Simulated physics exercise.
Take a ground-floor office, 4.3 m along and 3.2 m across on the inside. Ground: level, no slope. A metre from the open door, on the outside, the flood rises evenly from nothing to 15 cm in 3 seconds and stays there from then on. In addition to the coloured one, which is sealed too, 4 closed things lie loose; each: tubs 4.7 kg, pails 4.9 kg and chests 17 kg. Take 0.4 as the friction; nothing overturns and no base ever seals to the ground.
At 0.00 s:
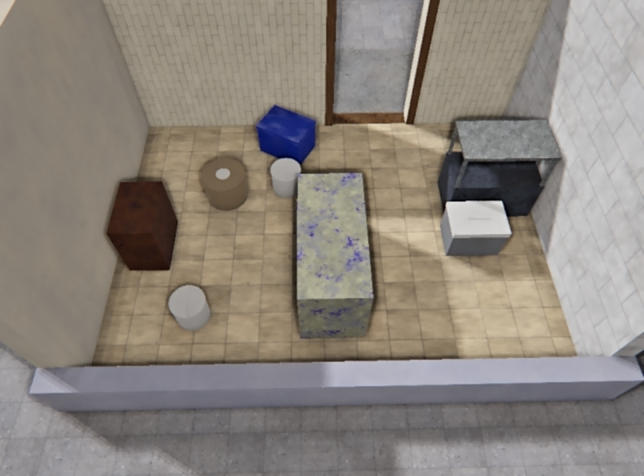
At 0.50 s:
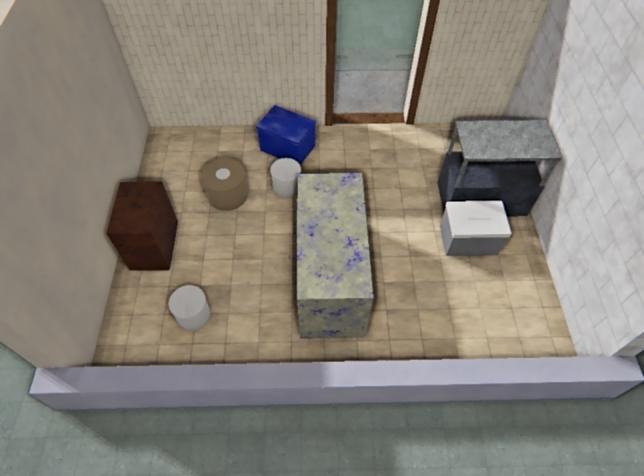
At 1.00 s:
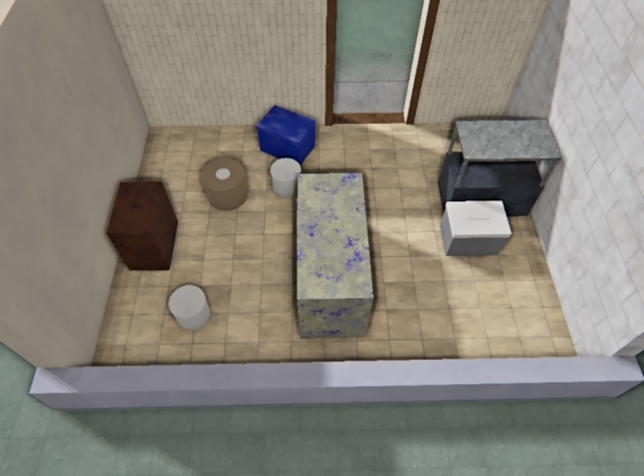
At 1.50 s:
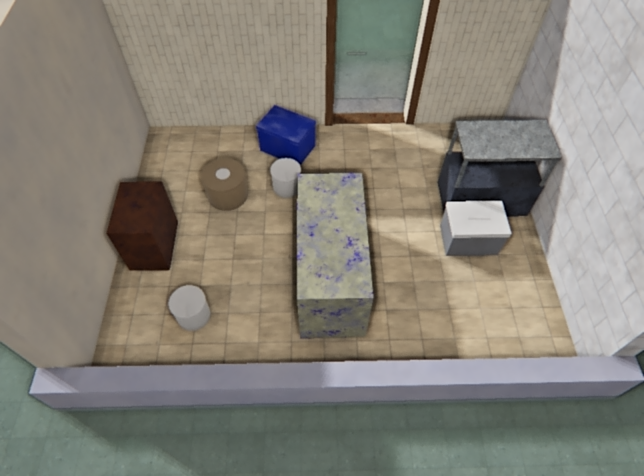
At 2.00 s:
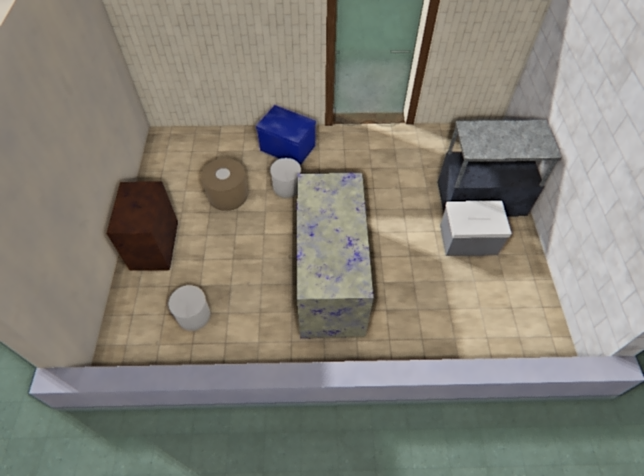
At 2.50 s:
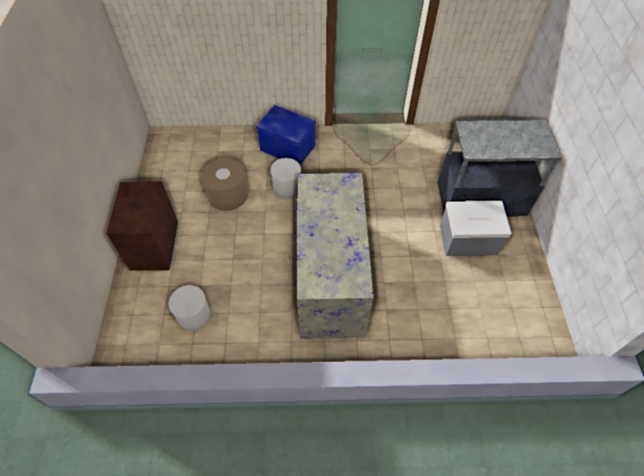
Greenish water covers the ground outside the room, then a little spreads in through the doorway.
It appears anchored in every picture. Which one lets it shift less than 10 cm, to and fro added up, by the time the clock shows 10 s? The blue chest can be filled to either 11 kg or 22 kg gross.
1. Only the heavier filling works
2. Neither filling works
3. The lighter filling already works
The lighter filling already works (3).
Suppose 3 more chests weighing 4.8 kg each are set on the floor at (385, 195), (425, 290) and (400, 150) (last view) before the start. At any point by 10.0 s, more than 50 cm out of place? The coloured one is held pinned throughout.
Above the mark, above the mark, above the mark.
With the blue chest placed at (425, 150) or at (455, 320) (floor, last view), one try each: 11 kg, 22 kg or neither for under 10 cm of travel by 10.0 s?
For the first spot only the heavier suffices, for the second only the heavier suffices.
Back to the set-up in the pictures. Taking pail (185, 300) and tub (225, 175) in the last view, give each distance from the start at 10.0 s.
Net displacement, in order: 0 cm; 0 cm.
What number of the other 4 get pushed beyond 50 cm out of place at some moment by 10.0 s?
It works out to 0.
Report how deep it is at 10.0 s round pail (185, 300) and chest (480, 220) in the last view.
Some 5 cm at the first, some 7 cm at the second.
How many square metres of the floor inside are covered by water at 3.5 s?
Roughly 2.5 m2.
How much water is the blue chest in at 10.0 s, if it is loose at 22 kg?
About 2 cm.
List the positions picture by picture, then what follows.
The blue chest at (286, 123) rests on the ground; water covers 0.0 m2; 0 of 5 have shifted, in the first picture.
The blue chest at (286, 123), on the bottom; 0.0 m2 under water; 0 of 5 have shifted, in the second picture.
The blue chest at (286, 123), on the bottom; water covers 0.0 m2; 0 of 5 have shifted, in the third picture.
The blue chest at (286, 123) rests on the ground; 0.0 m2 under water; 0 of 5 have shifted, in the fourth picture.
The blue chest at (286, 123) rests on the ground; water covers 0.0 m2; 0 of 5 have shifted, in the fifth picture.
The blue chest at (286, 123) rests on the ground; water covers 0.3 m2; 0 of 5 have shifted, in the sixth picture.
After 3.5 s the blue chest would be 0 cm from its start with 11 kg and 0 cm from its start with 22 kg; 0 cm of water round it then.
After 4.5 s the blue chest would be 0 cm from its start with 11 kg and 0 cm from its start with 22 kg; 1 cm of water round it then.
After 7.0 s the blue chest would be 0 cm from its start with 11 kg and 0 cm from its start with 22 kg; 2 cm of water round it then.
After 10.0 s the blue chest would be 0 cm from its start with 11 kg and 0 cm from its start with 22 kg; 2 cm of water round it then.
